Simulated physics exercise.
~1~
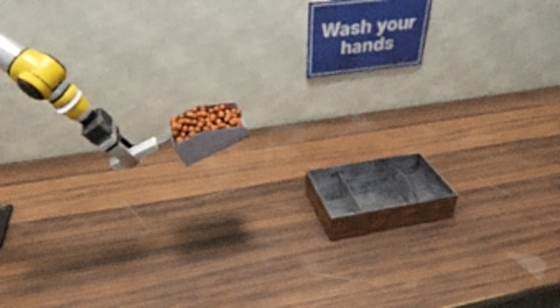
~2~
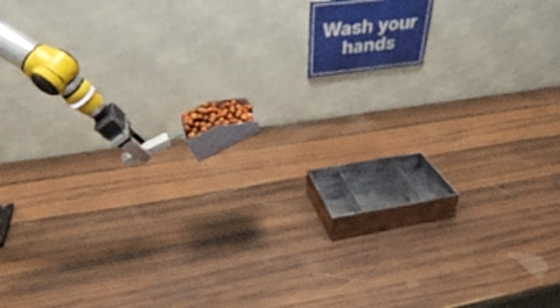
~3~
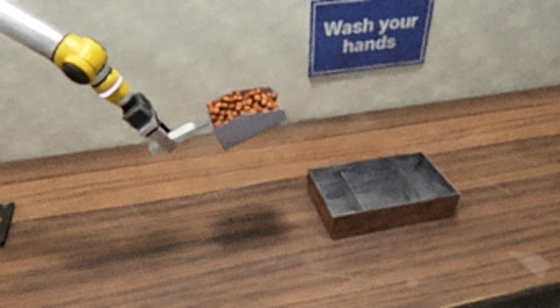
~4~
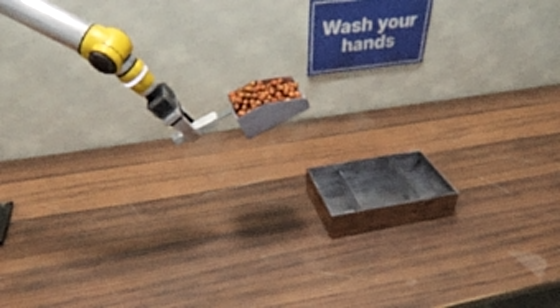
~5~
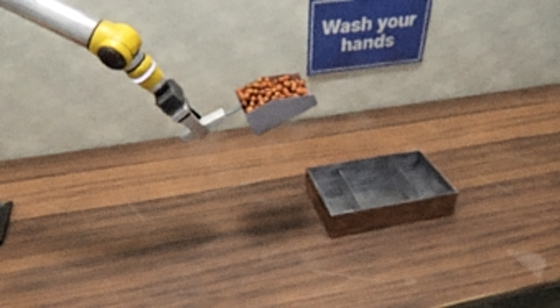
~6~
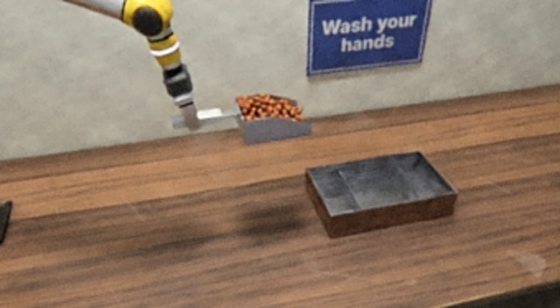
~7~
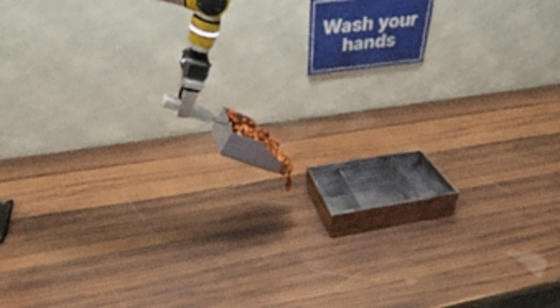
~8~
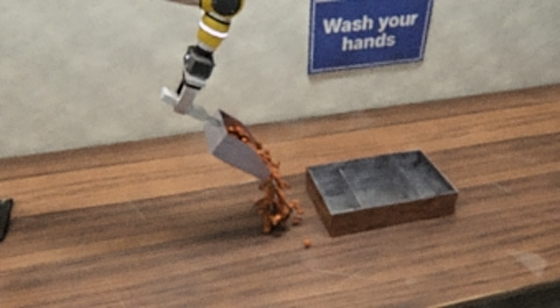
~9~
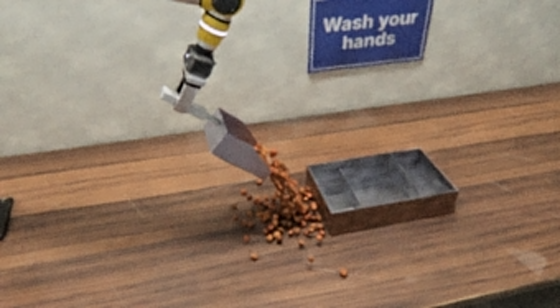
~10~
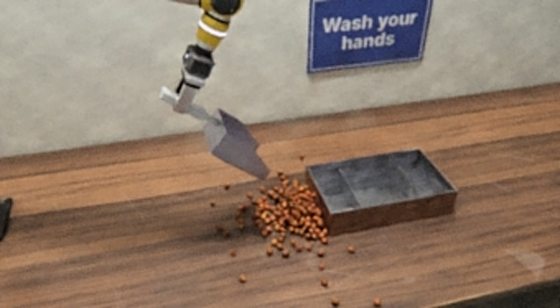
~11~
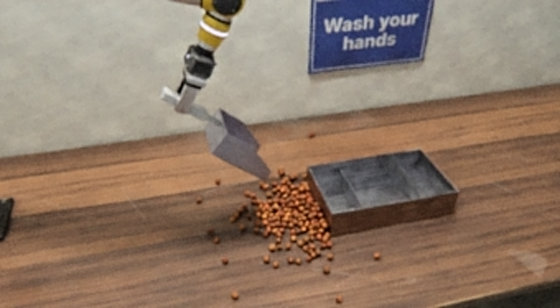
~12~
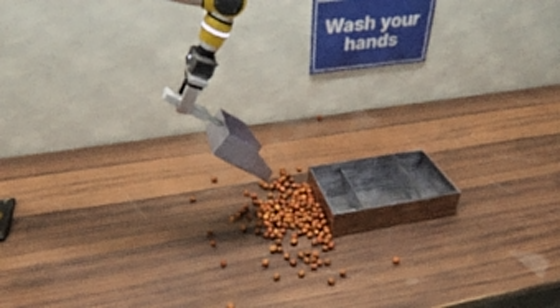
The clip opens on a robot arm holding a grey scoop heaped with hazelnuts above a wooden table, with a dark, divided tray to the right and a blue "Wash your hands" sign on the wall. The arm carries the scoop rightward towards the tray, then levels it and draws it back slightly. Still short of the tray, the scoop tips forward and the nuts start sliding over its front edge. They pour onto the table beside the tray, bouncing and scattering. The emptied scoop stays tilted above a loose pile against the tray's left side, while the tray remains empty.
